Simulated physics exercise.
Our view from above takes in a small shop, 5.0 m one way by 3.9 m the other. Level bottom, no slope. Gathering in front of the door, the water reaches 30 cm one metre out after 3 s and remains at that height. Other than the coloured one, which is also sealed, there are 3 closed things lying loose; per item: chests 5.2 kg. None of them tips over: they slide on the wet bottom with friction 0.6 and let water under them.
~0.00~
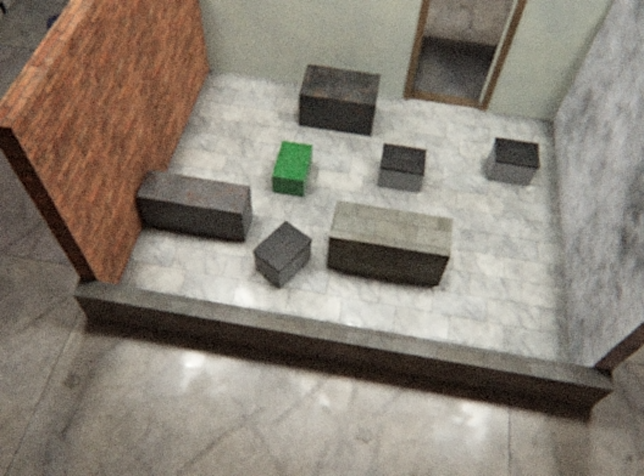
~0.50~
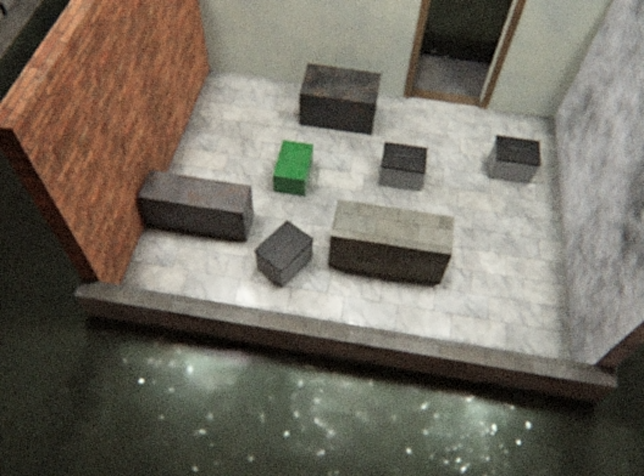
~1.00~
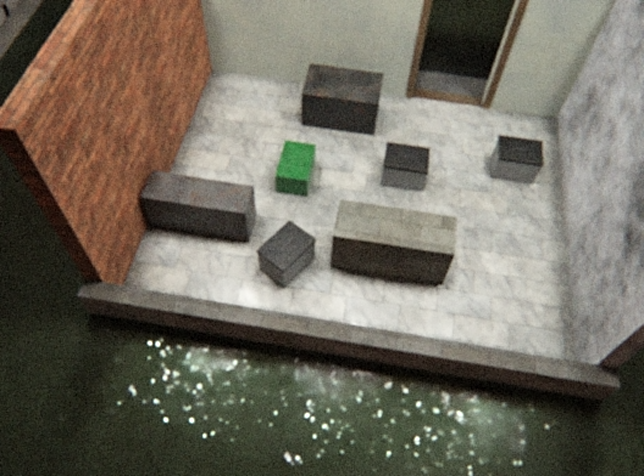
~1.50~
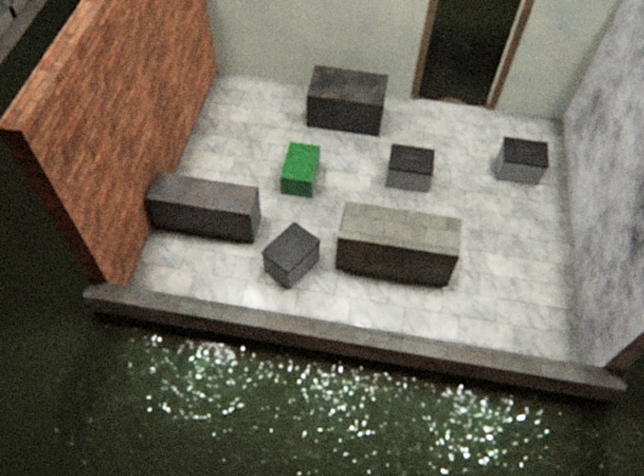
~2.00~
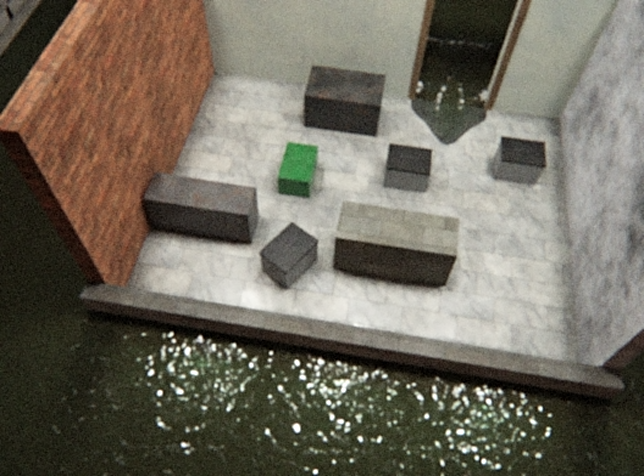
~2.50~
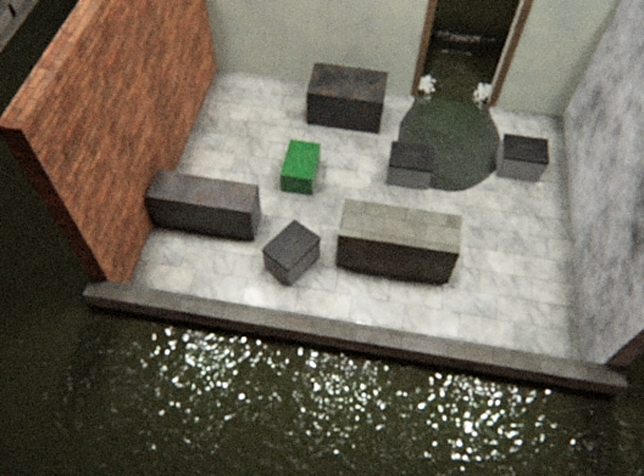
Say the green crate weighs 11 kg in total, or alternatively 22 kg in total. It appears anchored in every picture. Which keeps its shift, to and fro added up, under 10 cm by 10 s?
Only big one works.
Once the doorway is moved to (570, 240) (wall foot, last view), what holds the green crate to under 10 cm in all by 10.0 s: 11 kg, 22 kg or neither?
Well, then both options come up short.
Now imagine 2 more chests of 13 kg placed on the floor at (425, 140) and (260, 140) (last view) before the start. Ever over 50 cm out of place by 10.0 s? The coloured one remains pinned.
Well, beyond half a metre and then below half a metre.
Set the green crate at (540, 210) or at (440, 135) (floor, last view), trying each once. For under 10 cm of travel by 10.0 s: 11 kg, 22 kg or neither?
The first time both options come up short; the second time both options come up short.
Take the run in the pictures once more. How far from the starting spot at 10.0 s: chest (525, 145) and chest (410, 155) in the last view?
They sit 350 cm and 250 cm away, in the order given.
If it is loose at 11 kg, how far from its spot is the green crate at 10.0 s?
About 60 cm.
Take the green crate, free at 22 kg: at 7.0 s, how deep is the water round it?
Depth: Approx. 4 cm.
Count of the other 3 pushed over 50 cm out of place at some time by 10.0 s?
Count: 3.
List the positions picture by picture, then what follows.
In the first frame, the green crate at (293, 160) rests on the ground; 0.0 m2 under water; 0 of 4 have shifted.
In the second frame, the green crate at (294, 159) rests on the ground; water covers 0.0 m2; 0 of 4 have shifted.
In the third frame, the green crate at (296, 160) rests on the ground; 0.0 m2 under water; 0 of 4 have shifted.
In the fourth frame, the green crate at (301, 161) rests on the ground; 0.0 m2 under water; 0 of 4 have shifted.
In the fifth frame, the green crate at (298, 161) rests on the ground; water covers 0.5 m2; 0 of 4 have shifted.
In the sixth frame, the green crate at (301, 159), on the bottom; 1.7 m2 under water; 0 of 4 have shifted.
After 3.5 s the green crate would be 0 cm from its start with 11 kg and 0 cm from its start with 22 kg; 0 cm of water round it then.
After 4.5 s the green crate would be 0 cm from its start with 11 kg and 0 cm from its start with 22 kg; 2 cm of water round it then.
After 7.0 s the green crate would be 23 cm from its start with 11 kg and 0 cm from its start with 22 kg; 4 cm of water round it then.
After 10.0 s the green crate would be 65 cm from its start with 11 kg and 0 cm from its start with 22 kg; 5 cm of water round it then.
